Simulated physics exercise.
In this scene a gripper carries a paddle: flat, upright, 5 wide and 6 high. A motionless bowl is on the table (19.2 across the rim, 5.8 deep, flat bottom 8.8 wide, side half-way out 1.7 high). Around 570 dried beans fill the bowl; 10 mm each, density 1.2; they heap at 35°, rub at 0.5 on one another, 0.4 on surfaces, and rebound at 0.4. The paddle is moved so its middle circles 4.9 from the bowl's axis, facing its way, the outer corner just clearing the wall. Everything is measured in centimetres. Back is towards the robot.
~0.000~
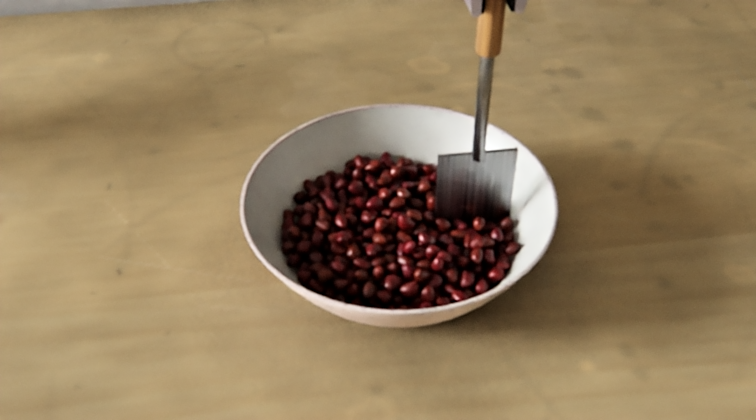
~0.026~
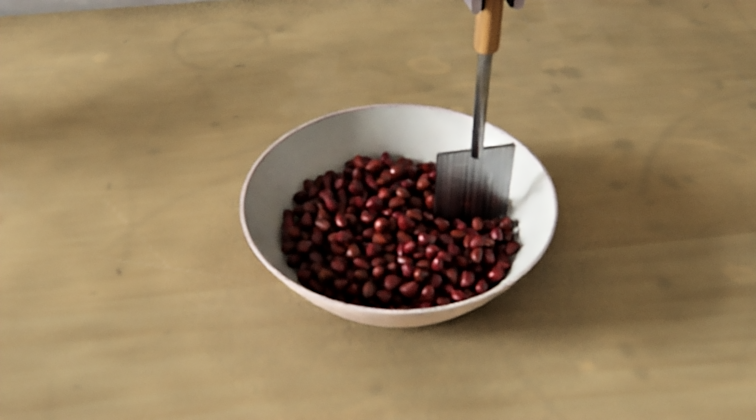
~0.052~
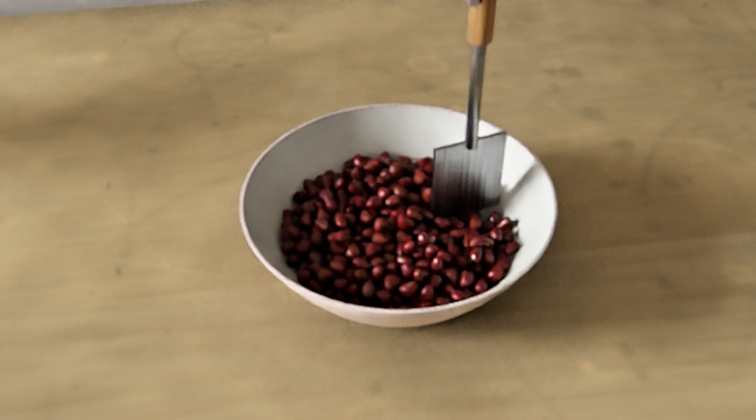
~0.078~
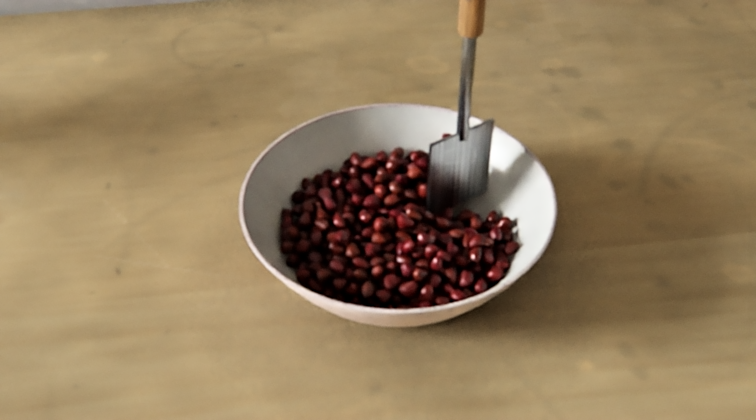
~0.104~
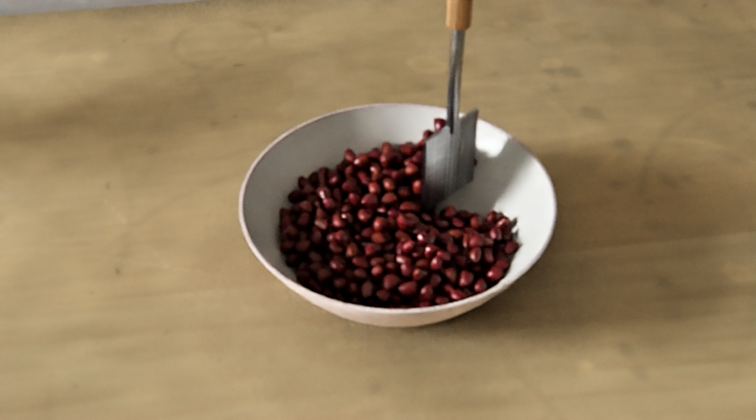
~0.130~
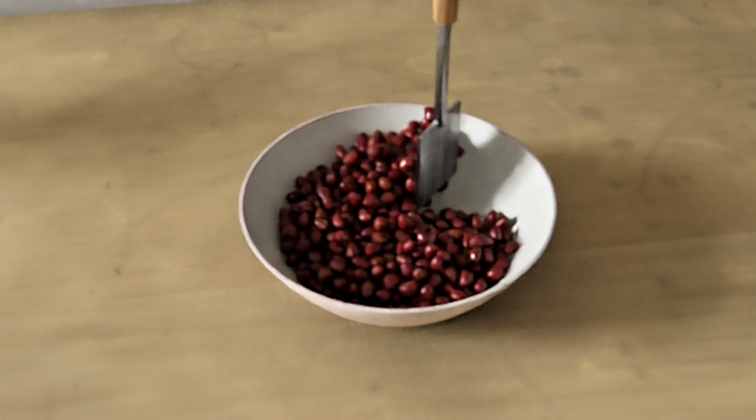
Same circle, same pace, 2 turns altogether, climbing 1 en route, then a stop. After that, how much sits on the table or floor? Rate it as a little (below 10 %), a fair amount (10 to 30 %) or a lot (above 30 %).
A fair amount.
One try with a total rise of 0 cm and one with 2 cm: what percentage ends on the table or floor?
Close to 25 and 15 percent, in that order.
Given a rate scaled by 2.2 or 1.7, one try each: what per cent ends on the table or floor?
40 % and 35 %.
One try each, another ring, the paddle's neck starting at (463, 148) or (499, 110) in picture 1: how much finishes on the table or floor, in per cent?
I'd put it at around 15 and 0 percent.
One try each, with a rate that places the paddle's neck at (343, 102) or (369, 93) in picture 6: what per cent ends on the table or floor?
It comes to close to 45 per cent and close to 40 per cent.
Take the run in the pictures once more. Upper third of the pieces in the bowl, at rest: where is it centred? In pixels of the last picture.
Roughly at pixel (416, 222).
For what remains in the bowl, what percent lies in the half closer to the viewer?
Around 50 percent of it.
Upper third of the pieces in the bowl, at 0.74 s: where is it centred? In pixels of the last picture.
The top third is centred near (485, 224) in the last picture.
After 0.74 s, 313° round, highest piece 8 above the table; 515 in the bowl, 45 on the table or floor, 9 in flight or on the tool.
After 1.36 s, 219° round, highest piece 7 above the table; 480 in the bowl, 87 on the table or floor, 2 in flight or on the tool.
After 1.87 s, 0° round, highest piece 5 above the table; 476 in the bowl, 93 on the table or floor.
After 2.57 s, 0° round, highest piece 5 above the table; 476 in the bowl, 93 on the table or floor.
In the end, 476 in the bowl, 93 on the table or floor. That is 16 % on the table or floor.
